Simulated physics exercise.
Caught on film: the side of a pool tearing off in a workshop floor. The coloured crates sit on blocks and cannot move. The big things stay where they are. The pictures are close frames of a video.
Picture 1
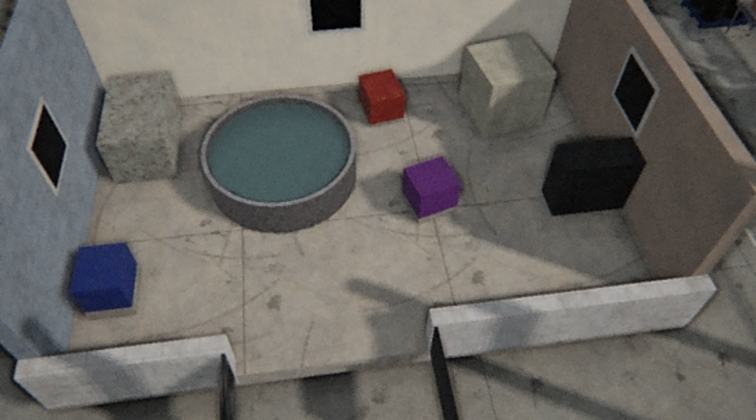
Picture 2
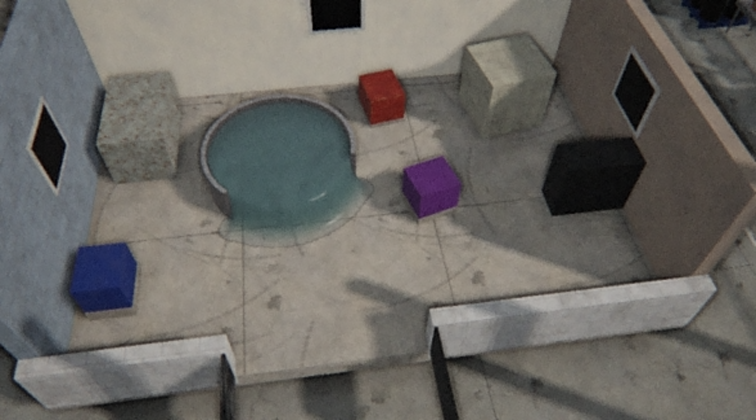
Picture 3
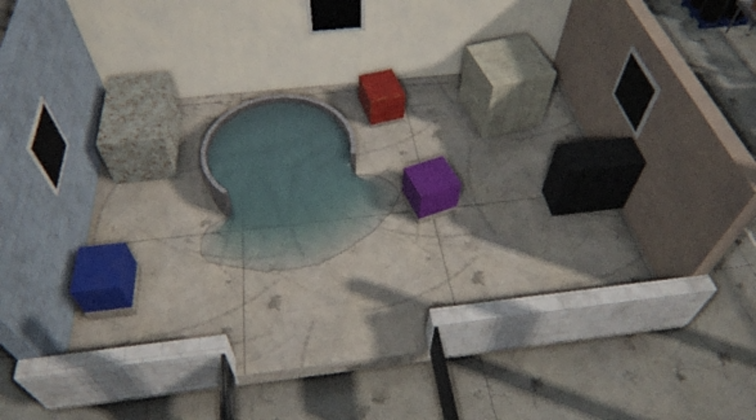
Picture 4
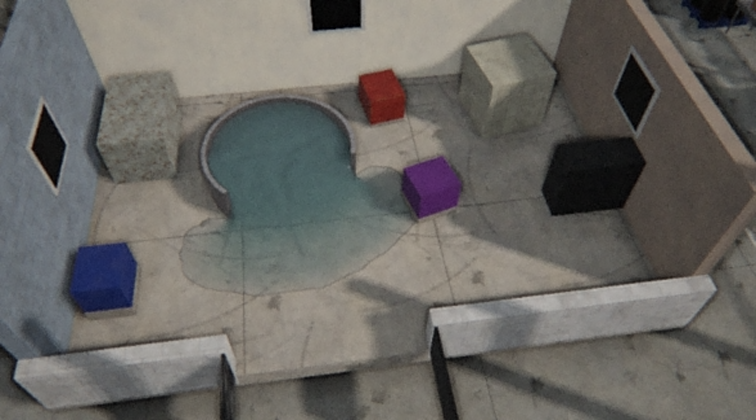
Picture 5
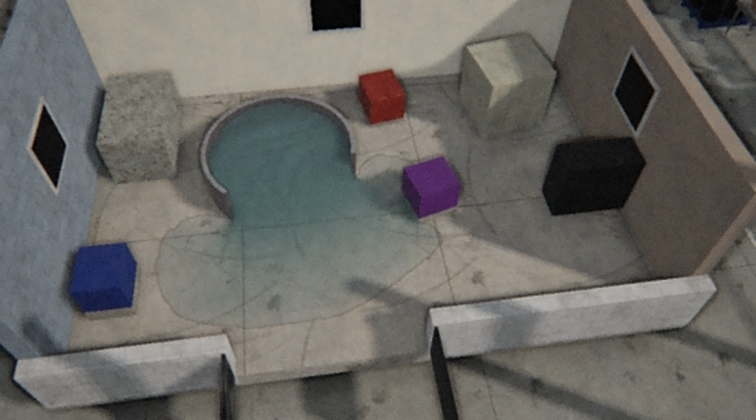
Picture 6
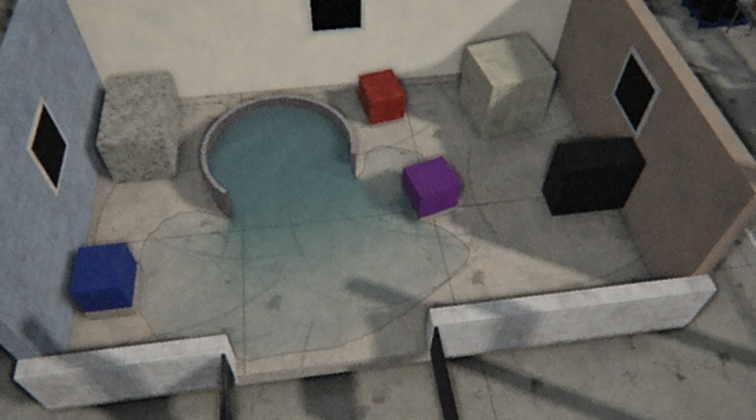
At the start, still water fills a round grey pool among coloured blocks on a walled floor. The pool's front side gives way and water pours out toward the viewer, passing the purple block, then fans wider across the floor between the blue block and the low front walls.
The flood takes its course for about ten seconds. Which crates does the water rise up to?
One by one: The purple crate gets wet; the blue crate stays dry; the red crate stays dry.
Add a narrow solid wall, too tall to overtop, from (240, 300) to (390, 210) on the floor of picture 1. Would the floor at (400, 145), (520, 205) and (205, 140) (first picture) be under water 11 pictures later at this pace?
As listed: Wet, dry, clear.
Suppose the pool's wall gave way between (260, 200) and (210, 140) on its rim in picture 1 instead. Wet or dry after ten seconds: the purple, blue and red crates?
In short: The purple crate is safe; the blue crate gets wet; the red crate gets wet.
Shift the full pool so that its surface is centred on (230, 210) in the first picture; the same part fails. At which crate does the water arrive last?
The one in red.
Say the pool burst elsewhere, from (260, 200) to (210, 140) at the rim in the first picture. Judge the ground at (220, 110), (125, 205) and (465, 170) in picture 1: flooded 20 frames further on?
In that order: Flooded, flooded, clear.
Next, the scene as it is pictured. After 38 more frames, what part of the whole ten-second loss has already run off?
Near 85 in a hundred.
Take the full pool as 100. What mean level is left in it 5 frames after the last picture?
Near 50 in a hundred.
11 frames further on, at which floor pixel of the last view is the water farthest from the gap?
Roughly at (660, 304).
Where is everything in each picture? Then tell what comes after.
Still water in the pool at (279, 150), in the first frame.
The front is at (366, 184), out from the gap at (305, 218), in the second frame.
The front is at (207, 249), out from the gap at (305, 220), in the third frame.
Water pours out at (305, 220) and has run to (190, 268), in the fourth frame.
The front is at (176, 301), out from the gap at (305, 221), in the fifth frame.
Water pours out at (305, 221) and has run to (161, 328), in the sixth frame.
A moment on, water covers 40 % of the floor; the purple crate water round its plinth, the blue crate water round its plinth, the red crate not reached.
Next, water covers 45 % of the floor; the purple crate water round its plinth, the blue crate water round its plinth, the red crate not reached.
Then, water covers 50 % of the floor; the purple crate water round its plinth, the blue crate water round its plinth, the red crate water round its plinth.
Later, water covers 65 % of the floor; the purple crate water round its plinth, the blue crate water round its plinth, the red crate water round its plinth.
In the end, water covers 85 % of the floor; the purple crate was topped, the blue crate stayed above the water, the red crate stayed above the water.
